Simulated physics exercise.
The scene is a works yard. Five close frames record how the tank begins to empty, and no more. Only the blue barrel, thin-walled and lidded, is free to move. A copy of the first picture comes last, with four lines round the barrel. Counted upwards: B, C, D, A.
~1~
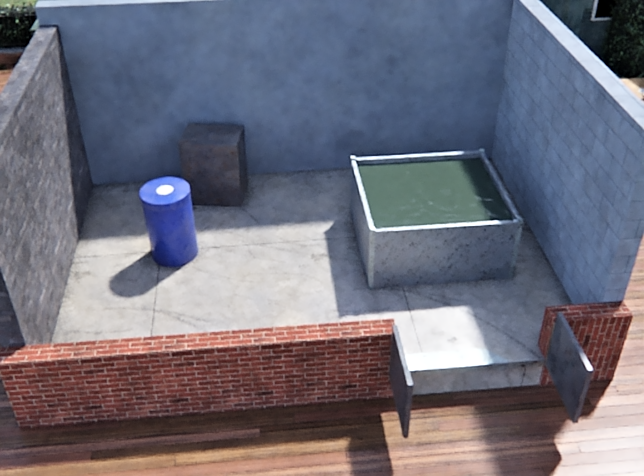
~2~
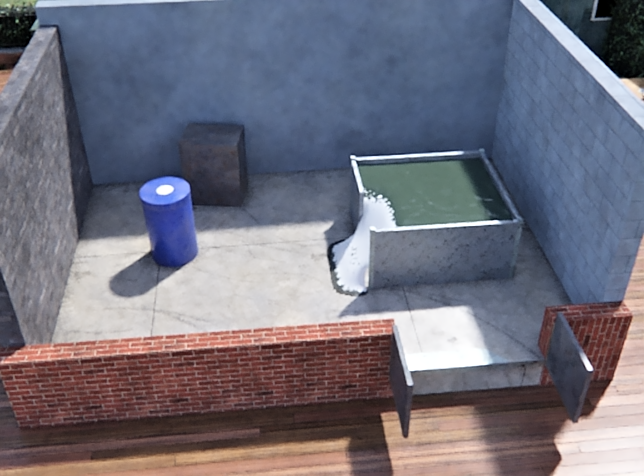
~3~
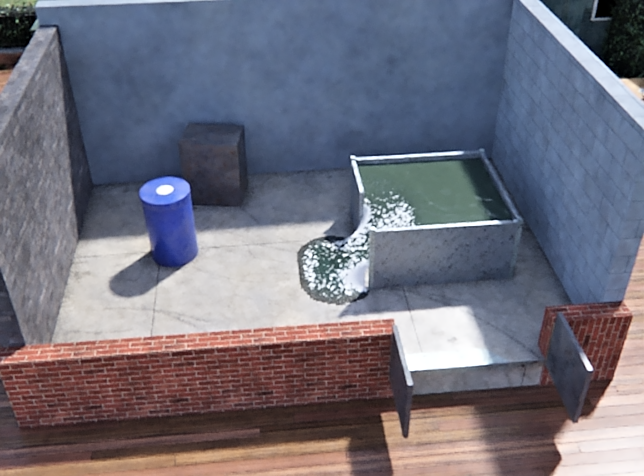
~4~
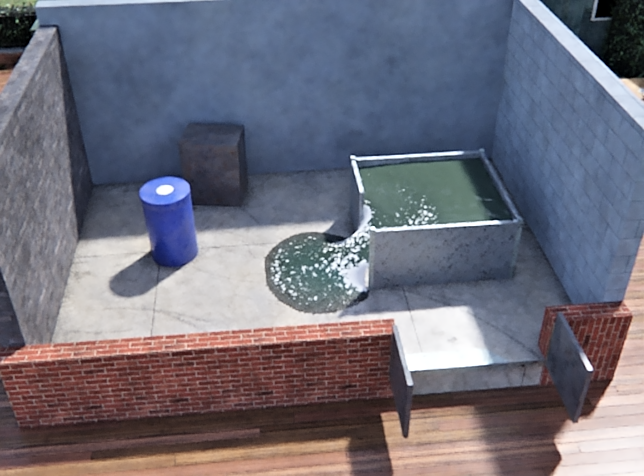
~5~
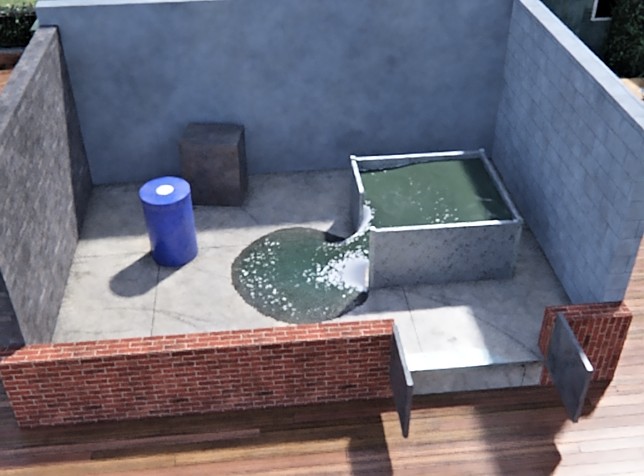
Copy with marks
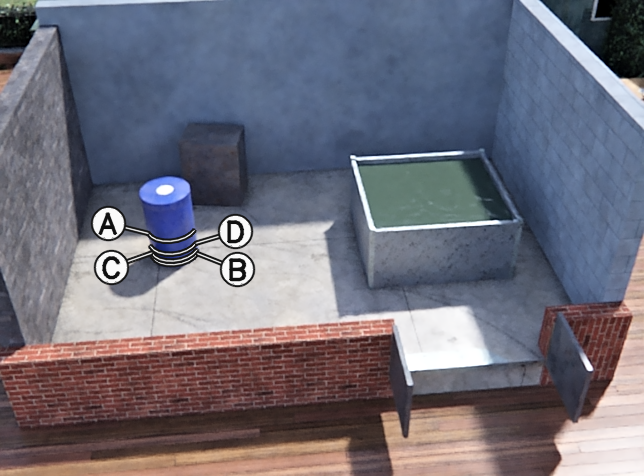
Green water pouring from the left side of a raised tank and spreading across a walled yard, a blue barrel standing still.
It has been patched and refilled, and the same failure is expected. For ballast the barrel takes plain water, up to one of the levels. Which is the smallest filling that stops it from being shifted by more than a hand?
I would pick line A.
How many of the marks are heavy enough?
One of them.
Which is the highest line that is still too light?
That would be D.
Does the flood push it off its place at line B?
Yes, that goes wrong.
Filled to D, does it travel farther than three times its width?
No, it does not.
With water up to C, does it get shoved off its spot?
Yes, that goes wrong.
In white, A at (170, 241); B at (174, 264); C at (173, 261); D at (172, 254); from the bottom up B, C, D, A.
With A, it does not move.
With B, it is pushed about 3 times its own width away.
With C, it is pushed about 3 times its own width away.
With D, it is pushed about its own width away.
